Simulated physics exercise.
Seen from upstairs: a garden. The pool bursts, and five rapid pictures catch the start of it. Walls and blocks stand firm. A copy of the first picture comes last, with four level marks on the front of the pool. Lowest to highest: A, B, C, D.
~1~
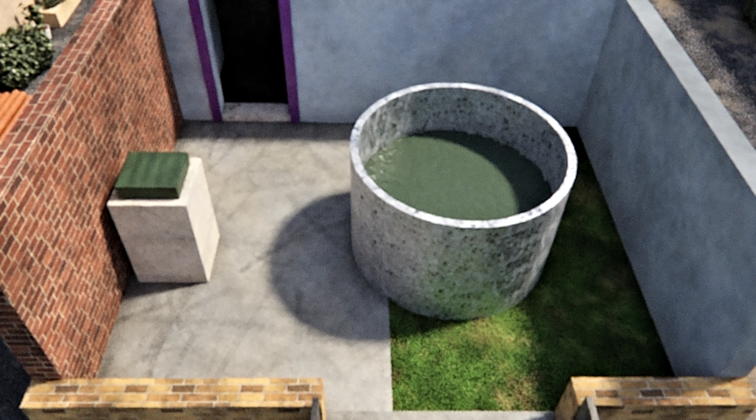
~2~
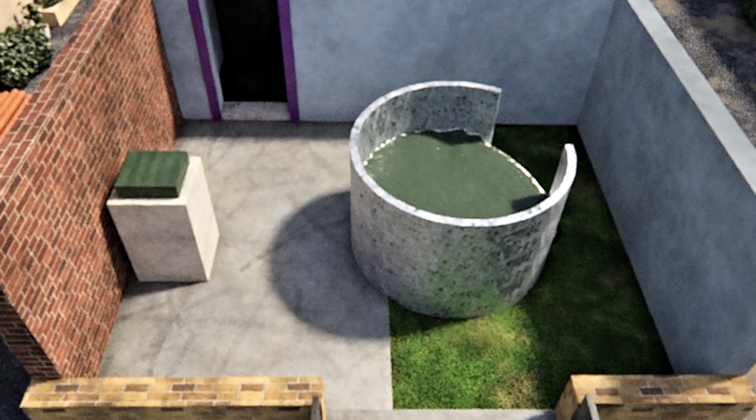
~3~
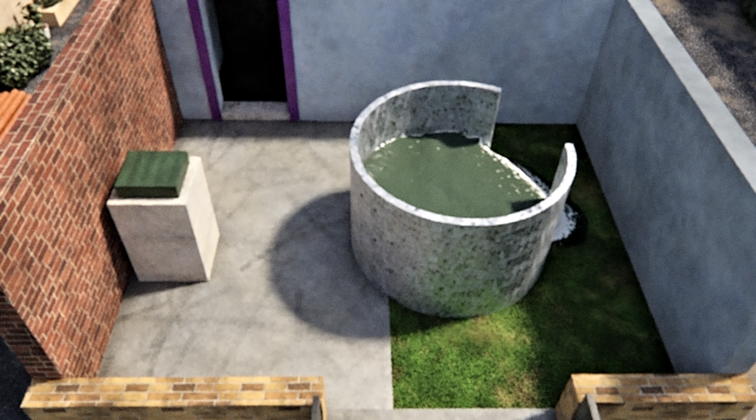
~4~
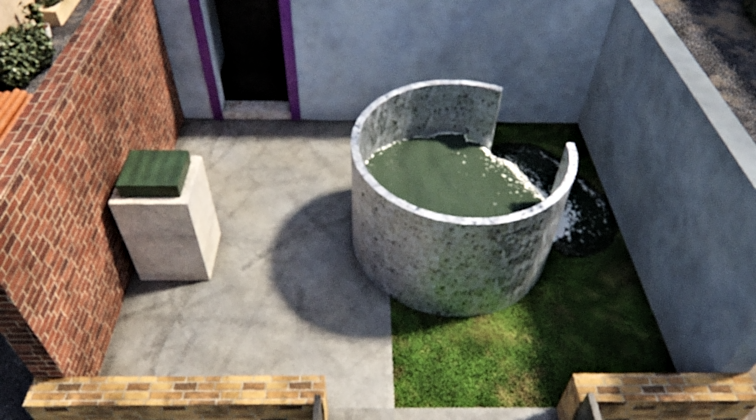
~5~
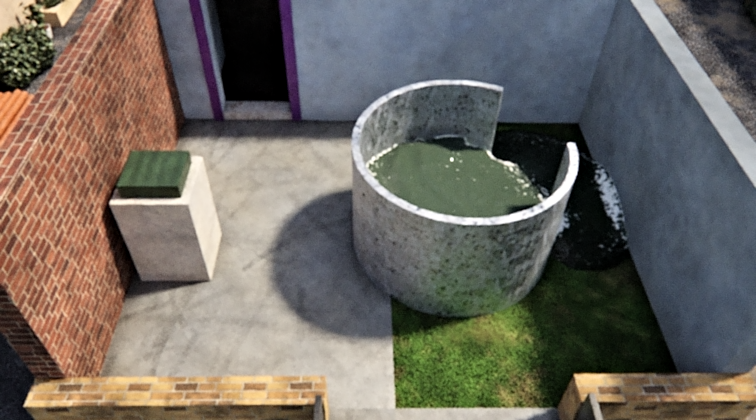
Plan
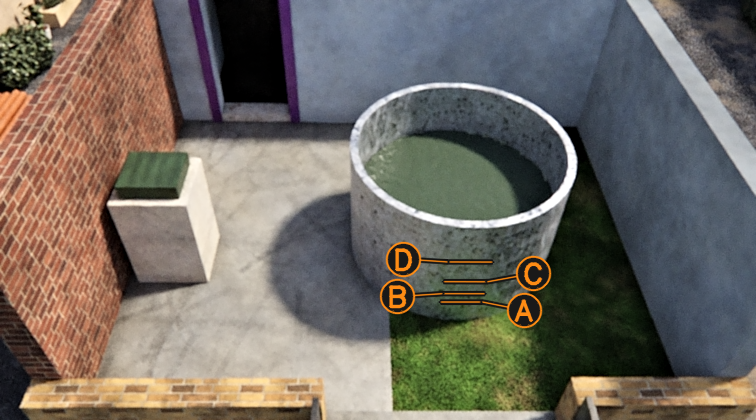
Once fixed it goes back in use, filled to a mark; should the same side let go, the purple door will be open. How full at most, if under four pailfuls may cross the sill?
D.
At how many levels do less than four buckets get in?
All of the four.
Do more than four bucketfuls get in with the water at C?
No, not at all.
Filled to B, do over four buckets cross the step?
No, not at all.
In orange, A at (461, 302); B at (463, 293); C at (465, 281); D at (469, 262); from the bottom up A, B, C, D.
Choosing A, nothing gets over.
Choosing B, nothing gets over.
Choosing C, nothing gets over.
Choosing D, a bucket or two gets in.
